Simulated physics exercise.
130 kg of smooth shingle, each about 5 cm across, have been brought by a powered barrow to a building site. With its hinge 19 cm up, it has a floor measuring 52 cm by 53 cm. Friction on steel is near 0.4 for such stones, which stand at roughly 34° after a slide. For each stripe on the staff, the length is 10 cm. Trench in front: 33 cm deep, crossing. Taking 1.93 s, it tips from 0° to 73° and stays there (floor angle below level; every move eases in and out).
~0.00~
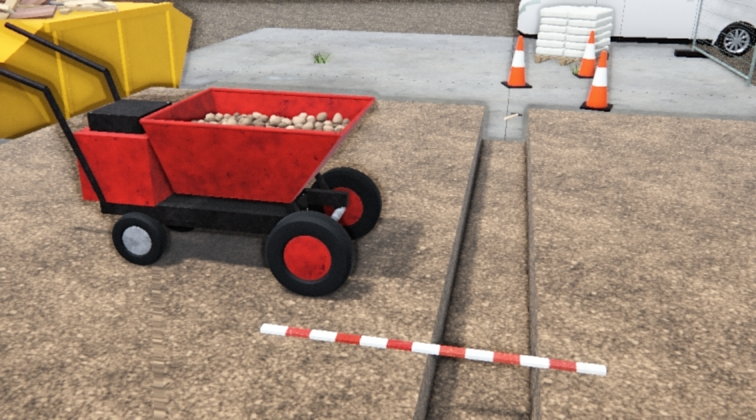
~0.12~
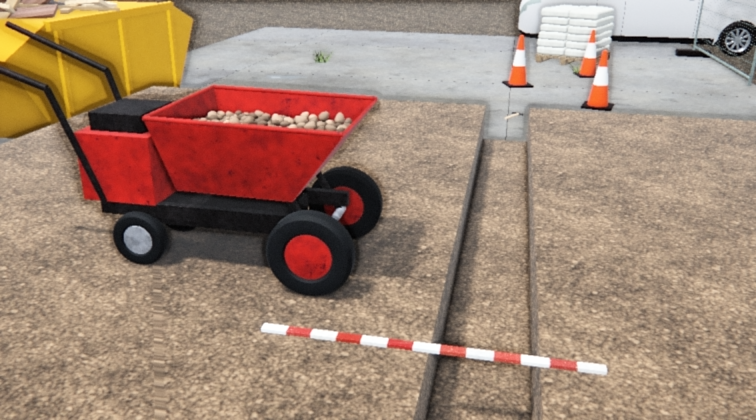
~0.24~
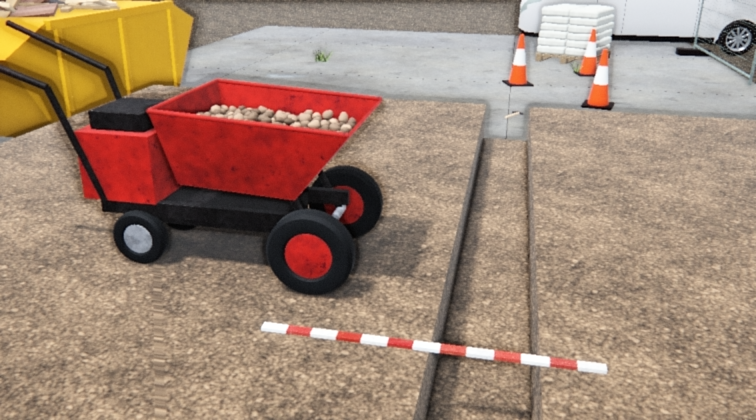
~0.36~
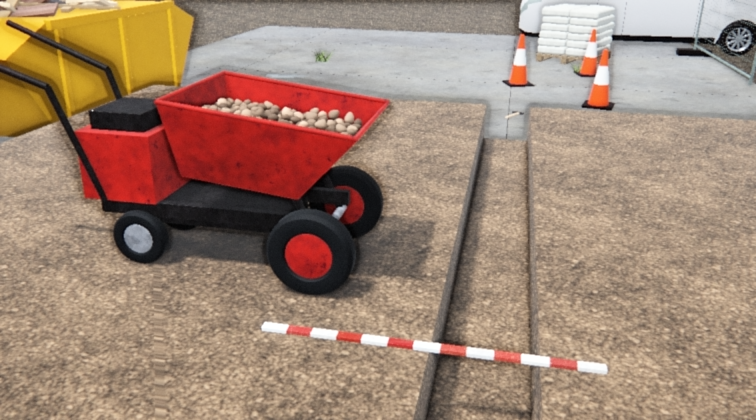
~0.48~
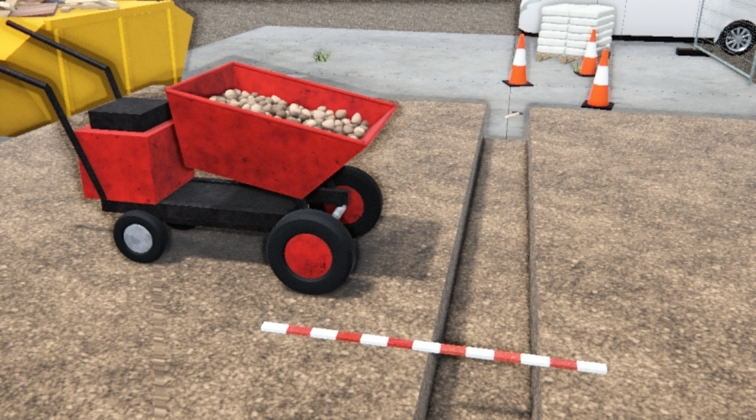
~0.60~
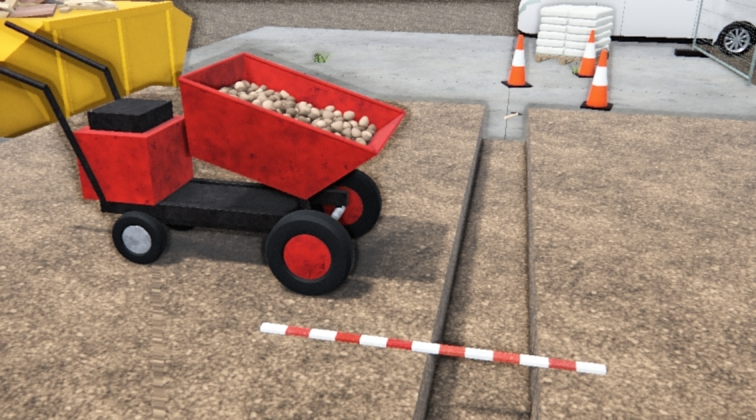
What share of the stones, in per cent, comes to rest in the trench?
About 99 per cent of the stones finish in the trench.
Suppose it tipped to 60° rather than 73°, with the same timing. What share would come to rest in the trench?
Roughly 80 per cent would end in the trench.
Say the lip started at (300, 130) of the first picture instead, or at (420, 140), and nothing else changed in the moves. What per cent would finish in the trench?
I'd say some 95 per cent and some 30 per cent.
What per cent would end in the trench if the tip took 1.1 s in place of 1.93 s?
It would be near 95 percent.
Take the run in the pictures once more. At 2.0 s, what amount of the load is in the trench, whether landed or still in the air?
By that moment, roughly 60 per cent of the load.
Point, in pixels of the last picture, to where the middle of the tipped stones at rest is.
Their middle ends up near (493, 328).
After 1.5 s the floor is at 62°; 100 % in the tray; the foremost stones are at (454, 224).
After 2.0 s the floor is at 73°; 38 % in the tray, 61 % in the trench, 1 % past the trench; the foremost stones are at (565, 281).
After 2.4 s the floor is at 73°; 13 % in the tray, 86 % in the trench, 1 % past the trench; the foremost stones are at (623, 290).
After 4.3 s the floor is at 73°; 0 % in the tray, 99 % in the trench, 1 % past the trench; the foremost stones are at (647, 293).
